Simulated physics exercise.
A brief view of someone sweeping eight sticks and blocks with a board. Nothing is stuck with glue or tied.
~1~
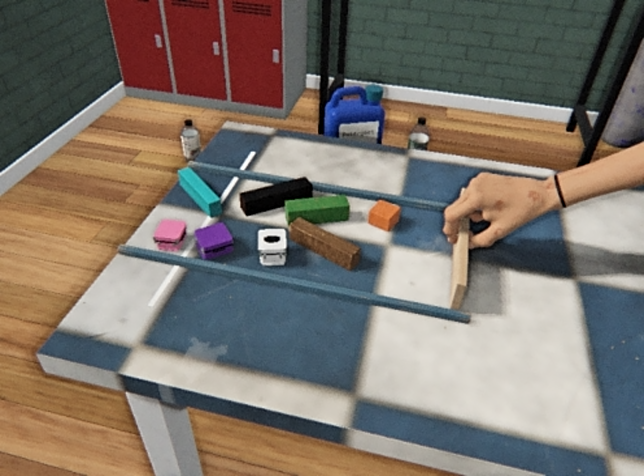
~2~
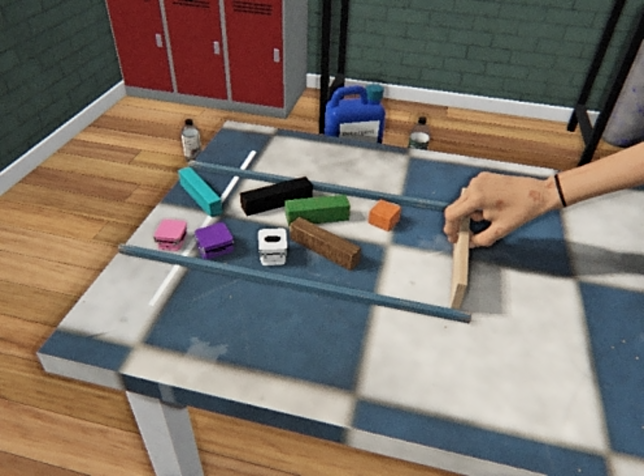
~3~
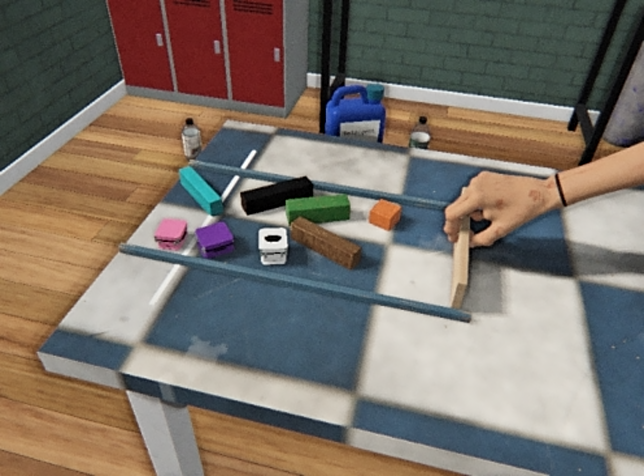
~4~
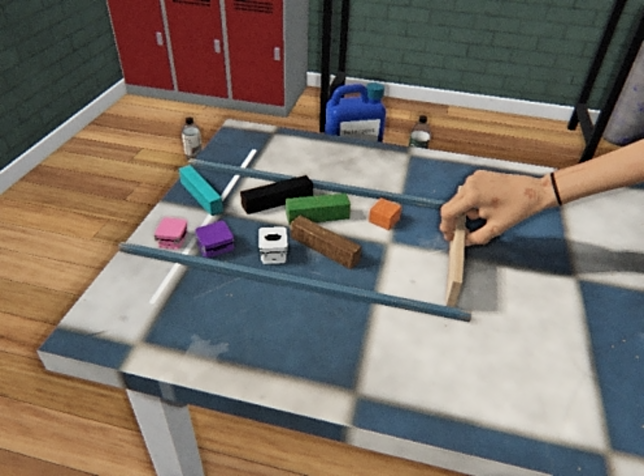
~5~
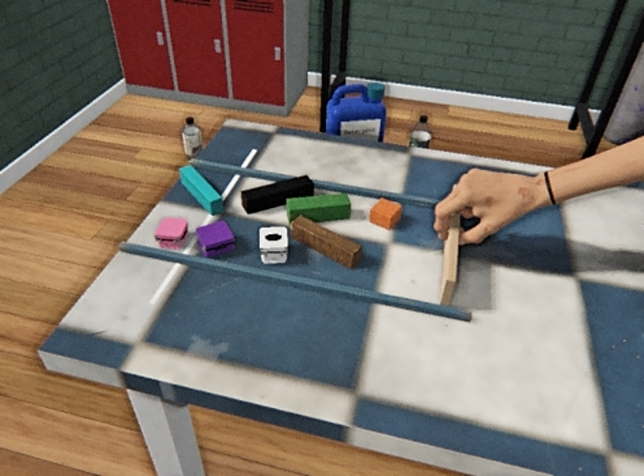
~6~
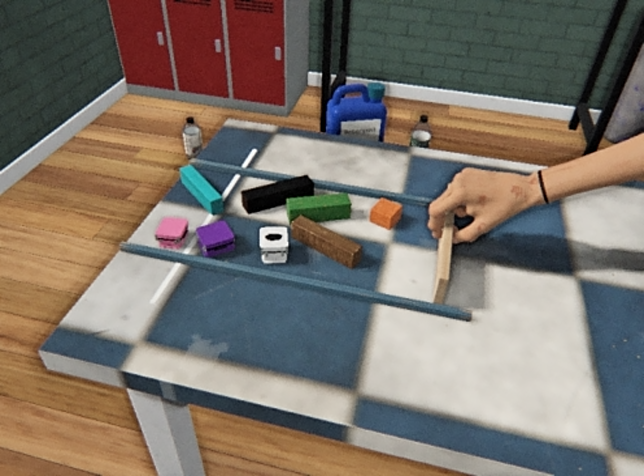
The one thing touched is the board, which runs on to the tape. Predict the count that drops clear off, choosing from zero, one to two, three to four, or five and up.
The count is one to two.
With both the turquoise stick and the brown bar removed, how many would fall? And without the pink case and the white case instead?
The first try gives 1, the second gives 1.
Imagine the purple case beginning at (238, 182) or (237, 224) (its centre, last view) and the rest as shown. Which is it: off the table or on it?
In that order, it falls; remains up.
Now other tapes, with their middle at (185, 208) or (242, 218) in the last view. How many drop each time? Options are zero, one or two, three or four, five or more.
At least five; not one.
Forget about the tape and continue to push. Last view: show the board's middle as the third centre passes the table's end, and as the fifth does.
Earlier crossing: About (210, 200); later crossing: About (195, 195).
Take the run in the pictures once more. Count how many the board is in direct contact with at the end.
All in all, 4.
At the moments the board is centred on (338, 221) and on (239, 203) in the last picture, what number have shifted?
Note: First position 3; second position 8.
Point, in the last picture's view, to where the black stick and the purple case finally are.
First at (198, 173); second at (155, 226).
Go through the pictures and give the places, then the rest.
The first frame shows turquoise stick (200, 192); pink case (171, 236); purple case (214, 242); board (461, 245); tape (211, 215).
The second frame shows pink case (172, 236); black stick (277, 196).
The third frame shows purple case (215, 241); brown bar (325, 243).
The fourth frame shows turquoise stick (201, 190); white case (273, 246).
The fifth frame shows pink case (173, 234); orange block (385, 214).
The sixth frame shows turquoise stick (201, 190); pink case (173, 234); purple case (216, 240); board (445, 240); tape (213, 213).
Early on, none off yet; turquoise stick at rest near (201, 190); pink case at rest near (173, 234); purple case at rest near (216, 240).
A while later, none off yet; turquoise stick travelled a little near (191, 192); pink case at rest near (173, 234); purple case at rest near (214, 239).
Finally, the number that fall off is one or two; lost, pink case and turquoise stick.
